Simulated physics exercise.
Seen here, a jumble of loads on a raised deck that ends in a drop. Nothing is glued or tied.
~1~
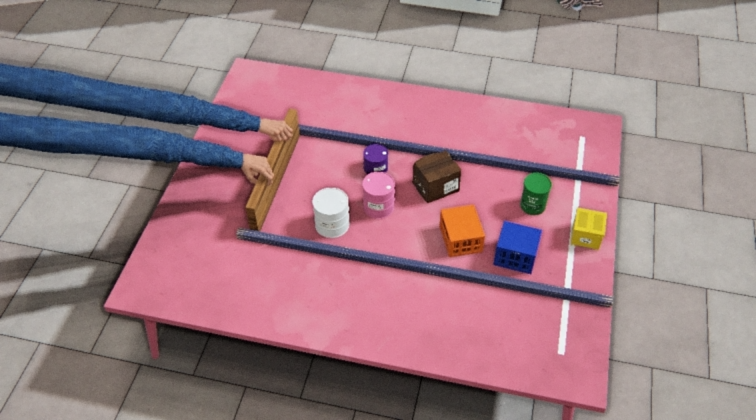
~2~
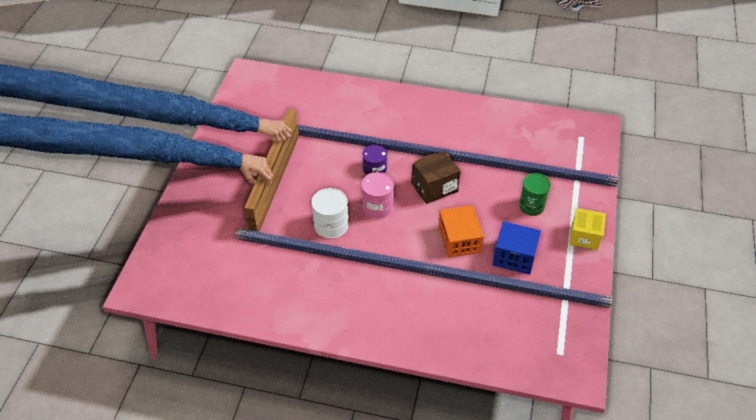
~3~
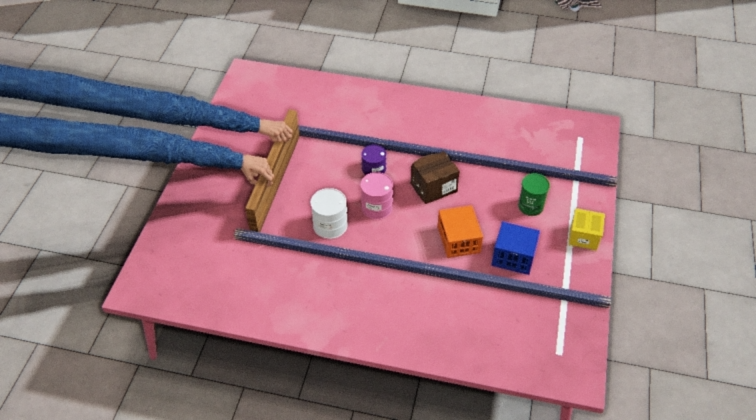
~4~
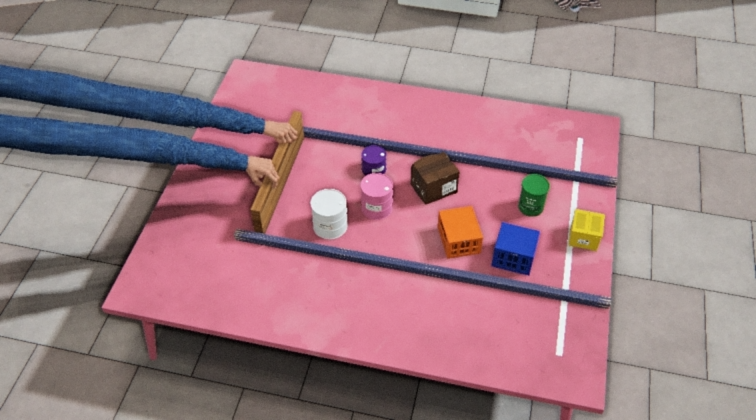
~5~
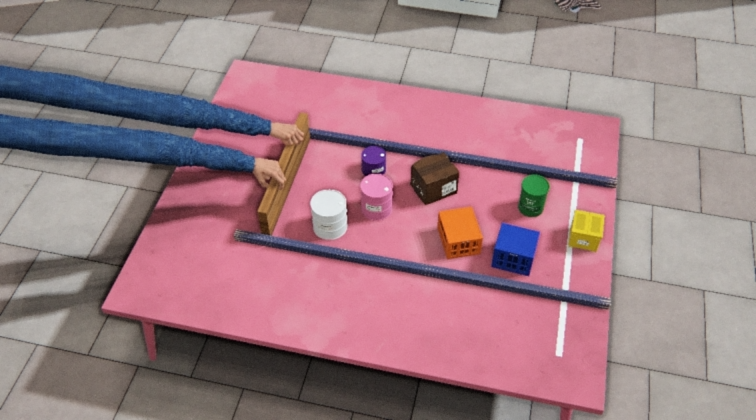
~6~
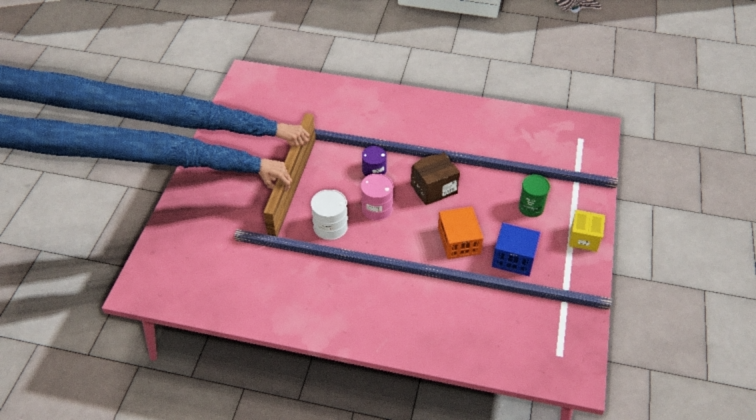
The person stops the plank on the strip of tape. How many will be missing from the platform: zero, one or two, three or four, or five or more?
The number that fall off is three or four.
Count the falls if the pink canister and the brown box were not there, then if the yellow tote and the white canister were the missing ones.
Fallen: 2, and 2 in the other try.
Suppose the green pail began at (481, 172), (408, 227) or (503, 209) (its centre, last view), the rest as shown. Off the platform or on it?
In turn it is kept; drops off; falls.
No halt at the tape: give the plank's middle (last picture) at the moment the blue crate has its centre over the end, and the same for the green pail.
Its middle is around (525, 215) and around (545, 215).
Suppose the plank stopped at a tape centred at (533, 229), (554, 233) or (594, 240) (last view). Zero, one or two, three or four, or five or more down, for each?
Taking them in turn, one to two; three or four; at least five.
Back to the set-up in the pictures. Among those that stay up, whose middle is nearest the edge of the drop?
The brown box.
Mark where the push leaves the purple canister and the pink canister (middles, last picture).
Near (589, 193) and (590, 236).
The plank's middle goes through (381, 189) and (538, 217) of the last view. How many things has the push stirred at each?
3 and 8.
Soon after, none off yet; yellow tote at rest near (586, 231); green pail at rest near (534, 197); blue crate at rest near (516, 250).
Then, none off yet; yellow tote at rest near (586, 231); green pail moved a little near (548, 199); blue crate moved about its own width near (559, 260).
At rest, the number that fall off is three or four; fallen, orange crate, blue crate, green pail and yellow tote.
